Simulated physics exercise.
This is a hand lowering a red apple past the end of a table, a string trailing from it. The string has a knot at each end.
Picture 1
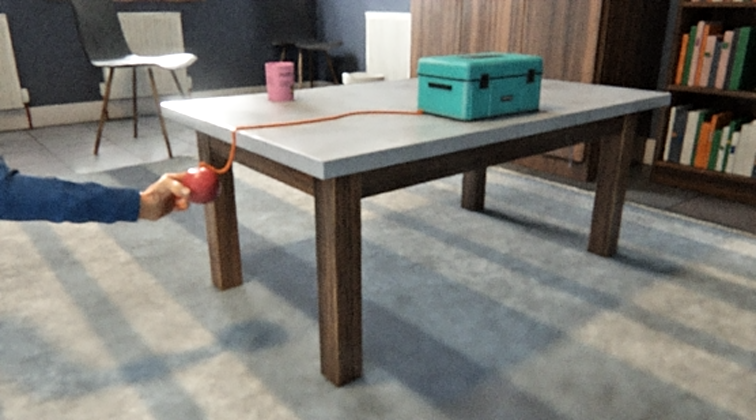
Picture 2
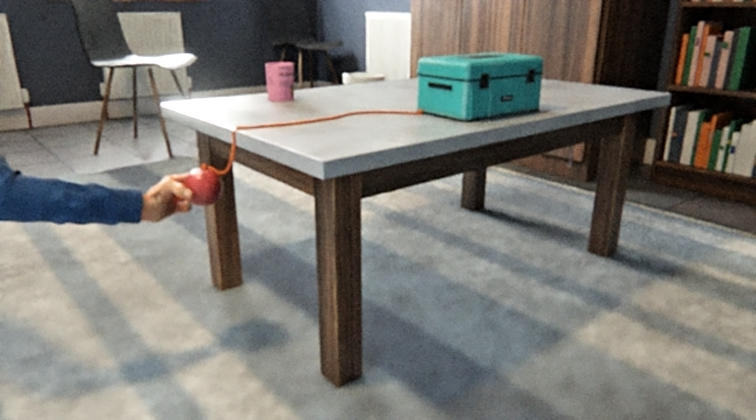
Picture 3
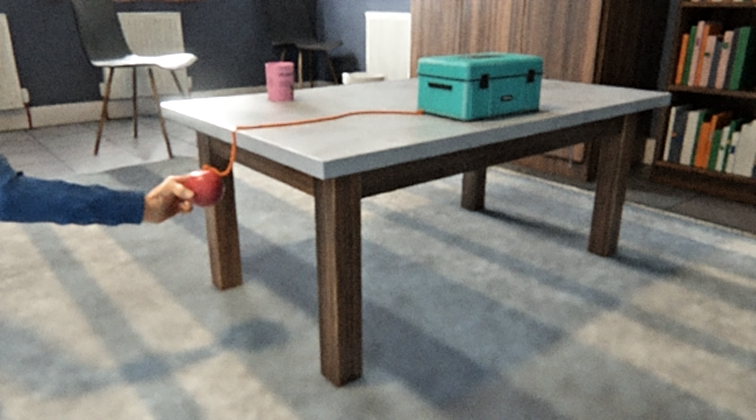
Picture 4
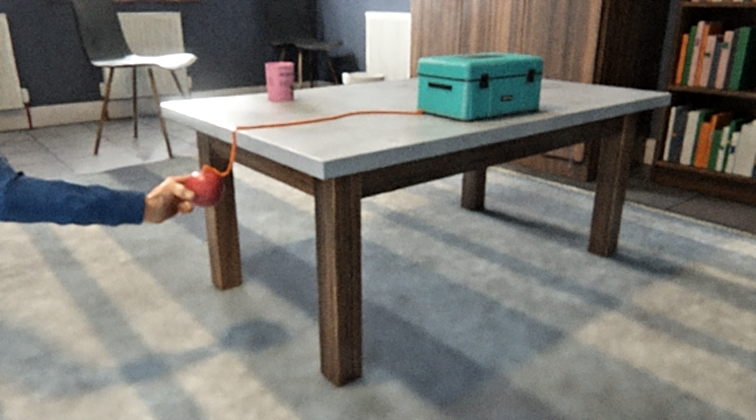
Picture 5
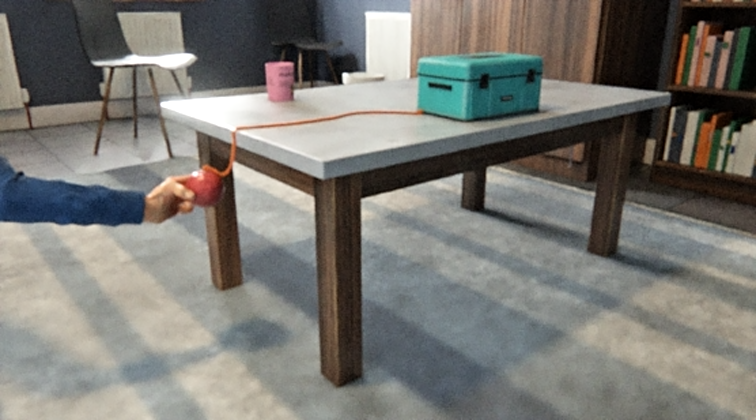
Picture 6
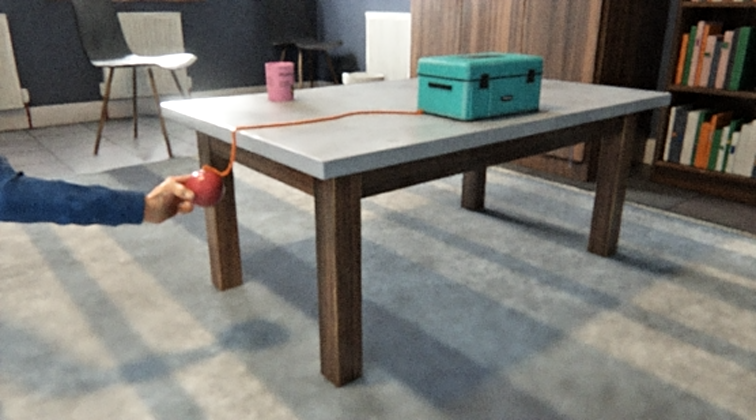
A red apple, held by a blue-sleeved hand at the left end of a grey-topped table, shifts very slightly at first, then stays practically still. An orange string runs from it over the table edge to a turquoise toolbox, which stays in place, as does the pink cup nearby.
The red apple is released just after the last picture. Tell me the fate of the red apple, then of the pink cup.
As it turns out, the red apple swings from the edge, the pink cup stays on top.
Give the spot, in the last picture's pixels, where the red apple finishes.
Its middle is at (235, 246).
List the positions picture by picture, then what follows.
The first frame shows red apple (201, 186); turquoise toolbox (482, 57); pink cup (280, 64).
The second frame shows red apple (203, 187).
The third frame shows red apple (205, 188).
The fourth frame shows red apple (205, 188); string through (360, 113) (307, 122).
The fifth frame shows red apple (205, 188); string through (360, 113) (307, 122).
The sixth frame shows red apple (205, 188); turquoise toolbox (482, 57); pink cup (280, 64); string tied to the toolbox, with little slack.
Then, 0.62 s after the last picture, apple below the edge near (273, 231); toolbox unmoved; cup unmoved.
Then, 1.52 s after the last picture, apple below the edge near (276, 234); toolbox unmoved; cup unmoved.
At rest, apple below the edge near (235, 246); toolbox unmoved; cup unmoved. The red apple hangs in the air and the pink cup remains where it stands.
